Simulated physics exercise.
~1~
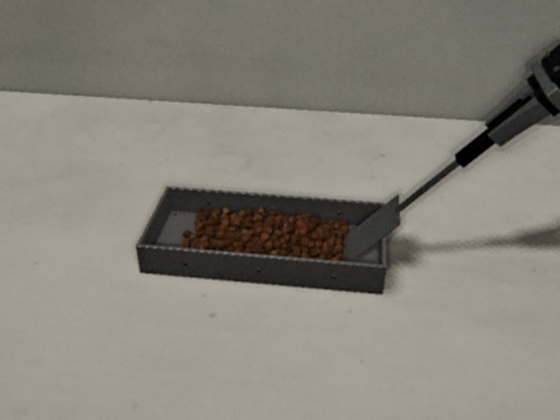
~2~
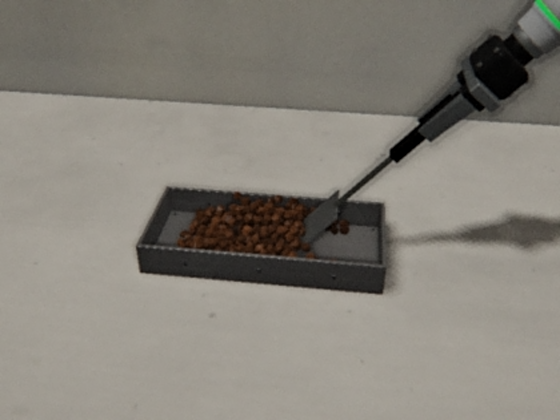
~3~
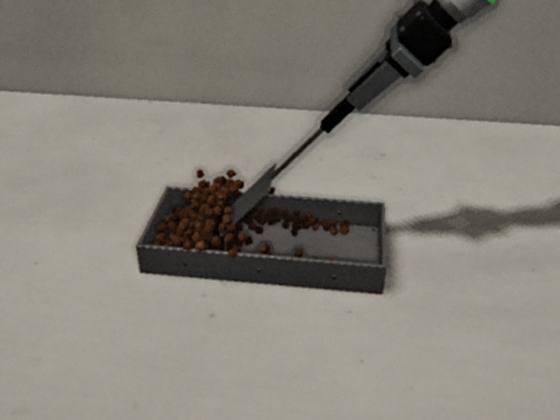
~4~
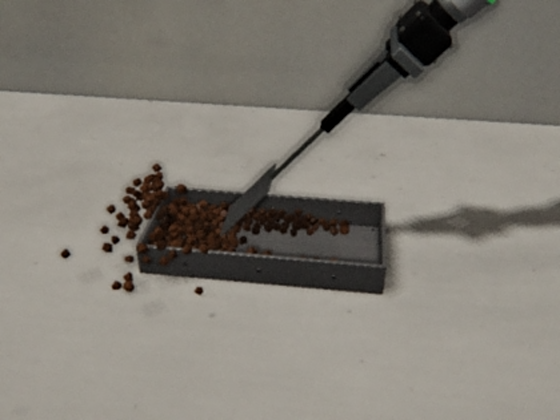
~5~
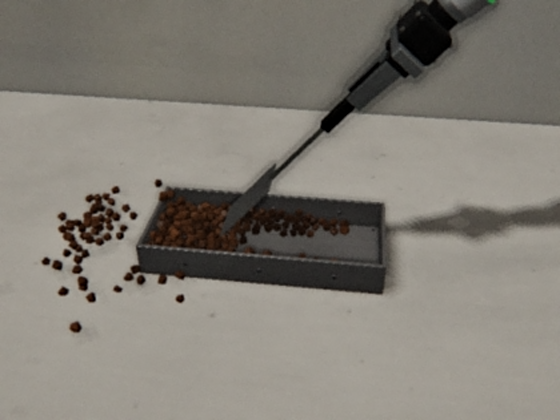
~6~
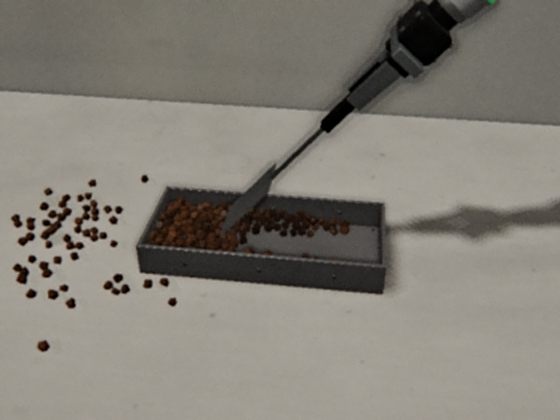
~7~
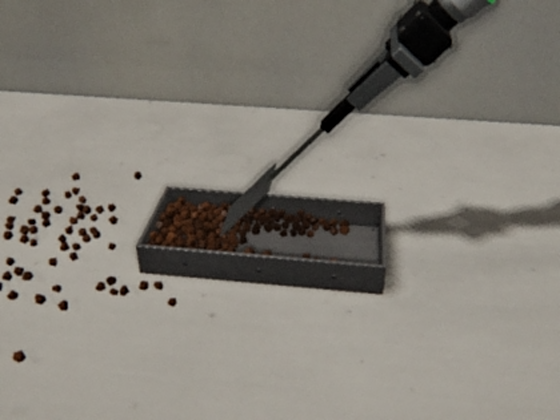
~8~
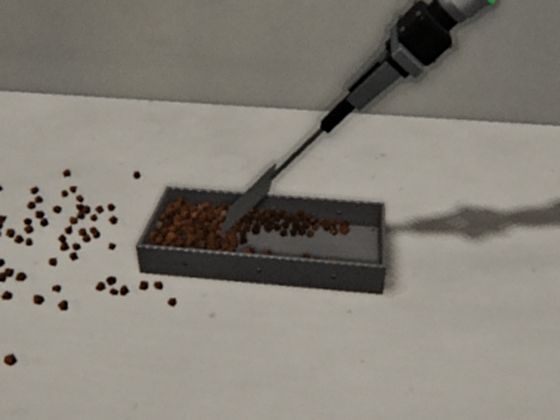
Brown pellets spilling over the left end of a grey tray and scattering across the table as a gripper-held spatula sweeps left, then stops, with many still inside.
